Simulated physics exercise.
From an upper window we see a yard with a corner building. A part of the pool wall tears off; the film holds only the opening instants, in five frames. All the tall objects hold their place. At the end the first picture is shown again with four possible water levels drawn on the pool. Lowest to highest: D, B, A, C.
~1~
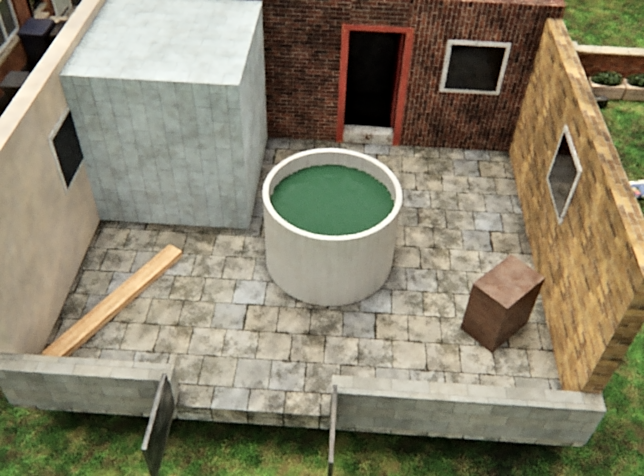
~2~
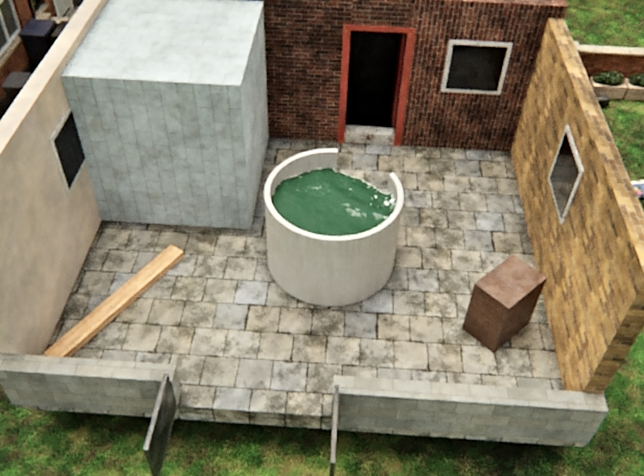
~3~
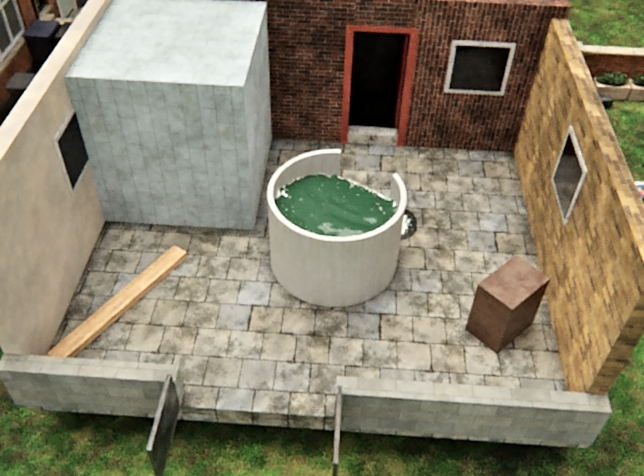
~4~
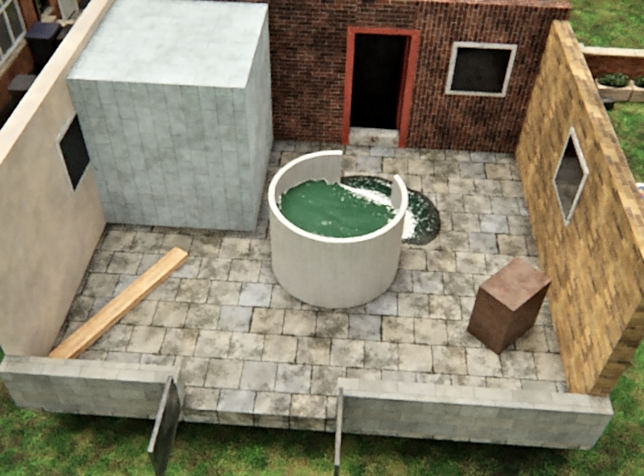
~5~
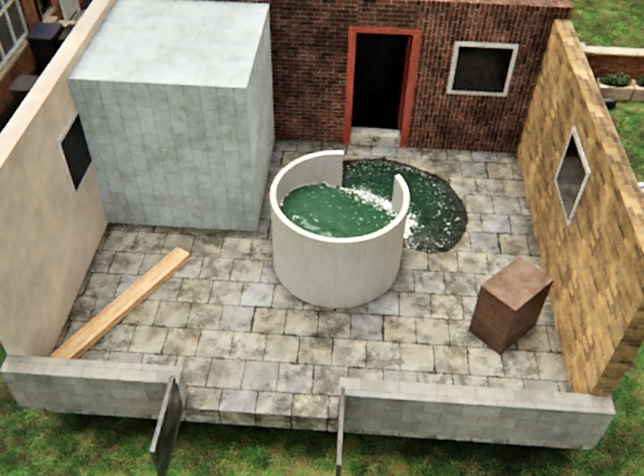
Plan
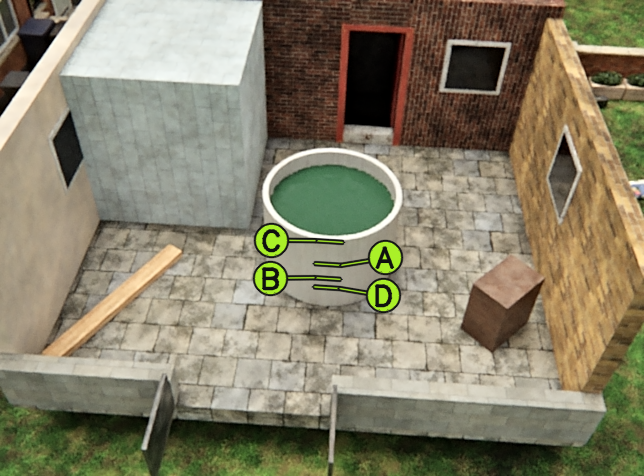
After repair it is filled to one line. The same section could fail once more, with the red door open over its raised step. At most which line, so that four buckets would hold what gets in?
The answer is mark B.
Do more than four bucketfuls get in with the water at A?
Yes, it does.
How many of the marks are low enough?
Two.
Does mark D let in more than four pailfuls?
No.
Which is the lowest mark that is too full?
A it is.
On the marked copy, A at (328, 264); B at (327, 278); C at (329, 241); D at (326, 287); from the bottom up D, B, A, C.
For mark A, about 9 bucketfuls get in.
For mark B, a bucket or two gets in.
For mark C, dozens of bucketfuls pour in.
For mark D, nothing gets over.
